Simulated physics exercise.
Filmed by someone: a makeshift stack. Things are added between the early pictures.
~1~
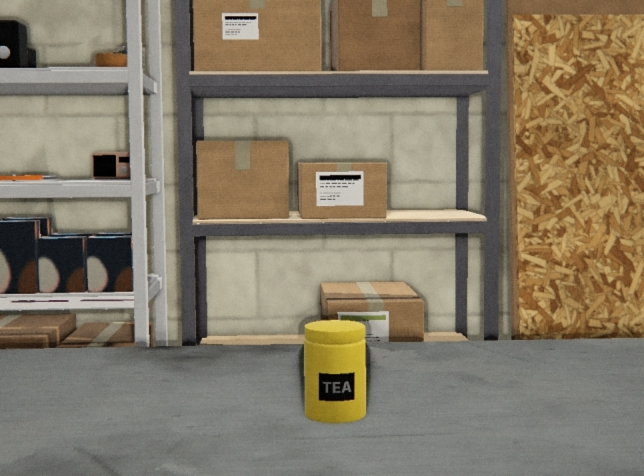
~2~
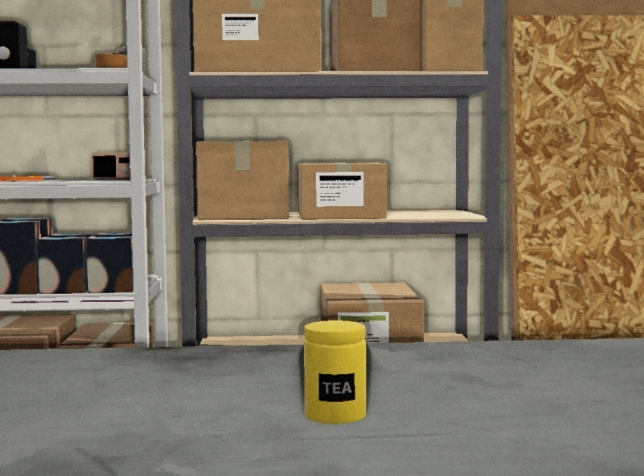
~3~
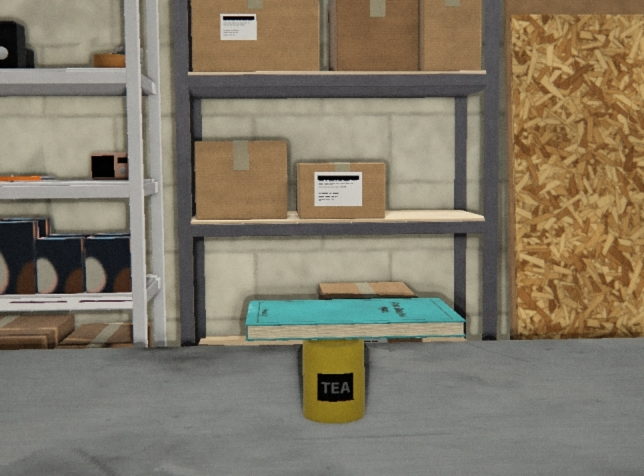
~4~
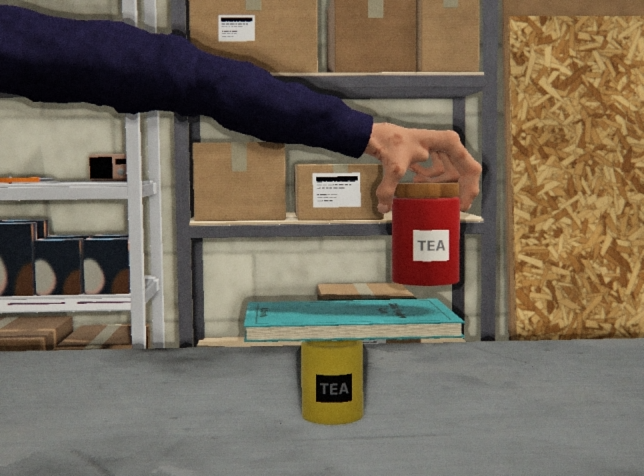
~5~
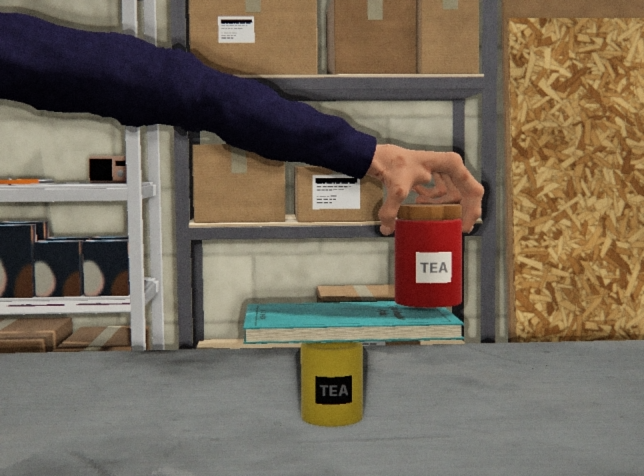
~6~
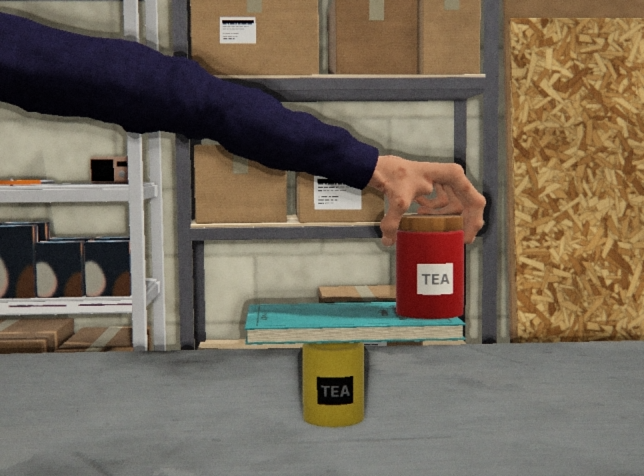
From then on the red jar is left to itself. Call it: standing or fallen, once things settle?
Fallen.
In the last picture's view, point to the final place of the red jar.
End position in the final view: Approximately (530, 388).
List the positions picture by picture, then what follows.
In the first picture, the last thing is not in view yet.
In the second picture, the last thing is not in view yet.
In the third picture, the last thing is not in view yet; turquoise book (350, 317).
In the fourth picture, on its way; red jar (426, 232); turquoise book (349, 318).
In the fifth picture, on its way; red jar (428, 253); turquoise book (348, 320).
In the sixth picture, in place under the hand; red jar (430, 265); turquoise book (350, 321).
Then, 0.30 s on from there, red jar now fallen; turquoise book turned 35° from how it was put.
Then, 0.40 s on from there, turquoise book turned 66° from how it was put.
Then, 1.00 s on from there, turquoise book turned 47° from how it was put.
In the end, fallen, turquoise book and red jar; yellow jar unmoved. At the end, from the last picture's camera, red jar near (530, 388). The stack gives way.
